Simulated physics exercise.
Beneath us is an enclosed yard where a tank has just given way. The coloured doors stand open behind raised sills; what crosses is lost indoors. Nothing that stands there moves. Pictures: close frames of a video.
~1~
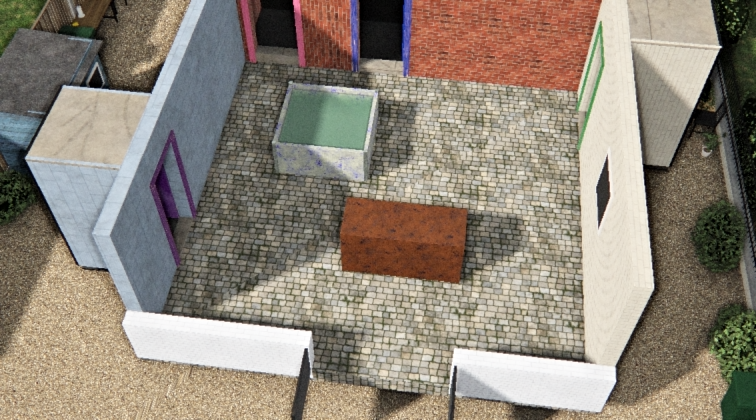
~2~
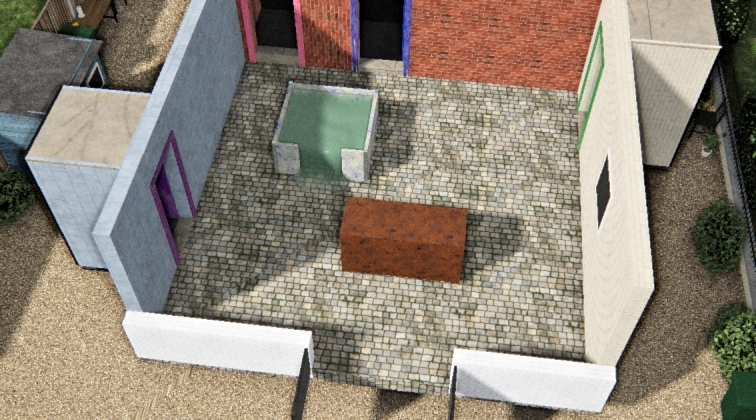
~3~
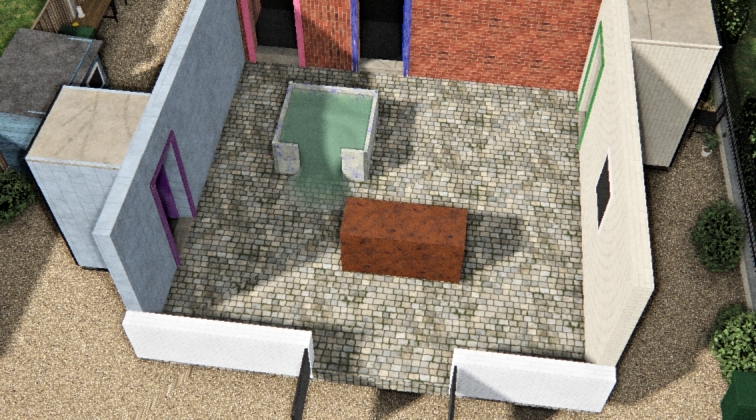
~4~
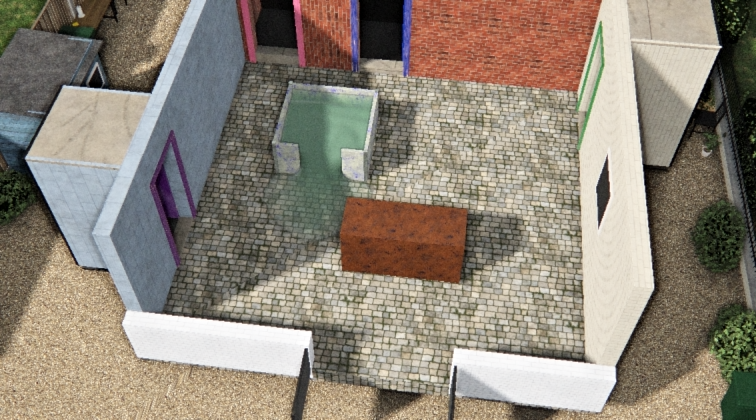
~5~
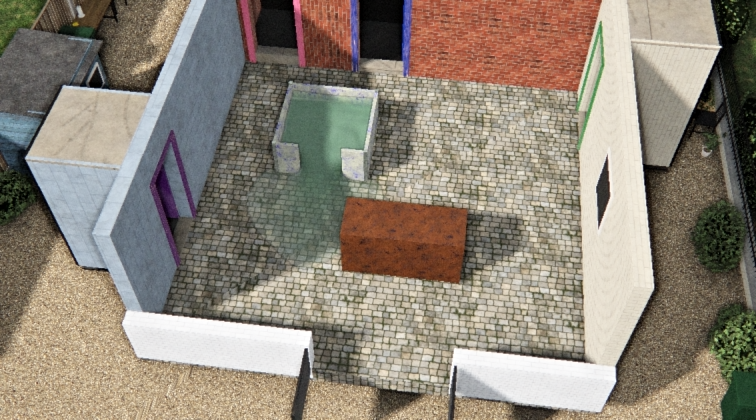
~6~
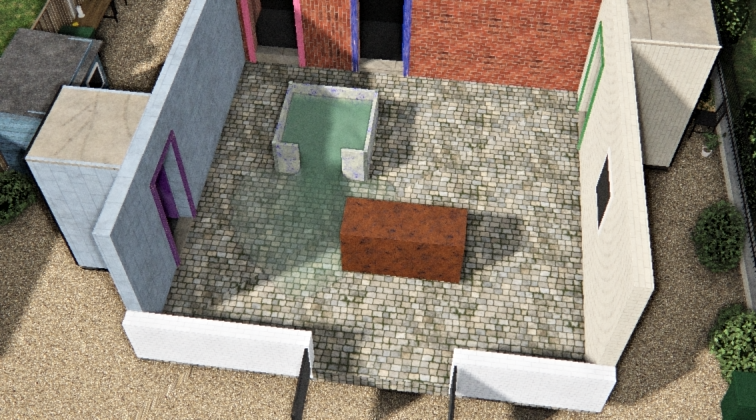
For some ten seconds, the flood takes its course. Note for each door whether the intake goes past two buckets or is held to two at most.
Purple door: Over two buckets; green door: At most two buckets; blue door: At most two buckets; pink door: At most two buckets.
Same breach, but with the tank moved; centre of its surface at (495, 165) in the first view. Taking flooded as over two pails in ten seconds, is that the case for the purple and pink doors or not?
Purple: Within the limit; pink: Within the limit.
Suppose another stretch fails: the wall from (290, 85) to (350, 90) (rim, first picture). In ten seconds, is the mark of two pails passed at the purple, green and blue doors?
Purple door stays within the limit, green door exceeds the limit, blue door exceeds the limit.
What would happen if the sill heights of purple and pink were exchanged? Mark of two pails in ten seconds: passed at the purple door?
The purple door remains within bounds, I think.
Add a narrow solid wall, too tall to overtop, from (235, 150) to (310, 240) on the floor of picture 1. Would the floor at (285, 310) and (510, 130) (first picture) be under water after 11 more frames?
Result, in order: Swamped / bone-dry.
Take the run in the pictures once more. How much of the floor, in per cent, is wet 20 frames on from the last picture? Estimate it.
Close to 35 %.
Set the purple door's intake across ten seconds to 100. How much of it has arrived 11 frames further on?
Share at that point: Roughly 15 %.
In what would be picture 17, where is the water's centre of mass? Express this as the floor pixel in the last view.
I'd mark it close to (309, 206).
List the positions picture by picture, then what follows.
Still water in the water tank at (327, 120), in the first frame.
Water pours out at (321, 166) and has run to (344, 185), in the second frame.
Water pours out at (321, 167) and has run to (308, 208), in the third frame.
The front is at (316, 237), out from the gap at (322, 167), in the fourth frame.
Water pours out at (321, 166) and has run to (310, 263), in the fifth frame.
The front is at (304, 294), out from the gap at (321, 166), in the sixth frame.
A moment on, water covers 25 % of the floor; the purple door wet at the sill, nothing in, the green door not reached, the blue door not reached, the pink door not reached.
Next, water covers 30 % of the floor; the purple door under two buckets in, the green door not reached, the blue door not reached, the pink door not reached.
Then, water covers 35 % of the floor; the purple door under two buckets in, the green door not reached, the blue door not reached, the pink door not reached.
Later, water covers 50 % of the floor; the purple door over two buckets in, the green door wet at the sill, nothing in, the blue door not reached, the pink door not reached.
In the end, water covers 65 % of the floor; the purple door over two buckets in, the green door wet at the sill, nothing in, the blue door not reached, the pink door wet at the sill, nothing in.
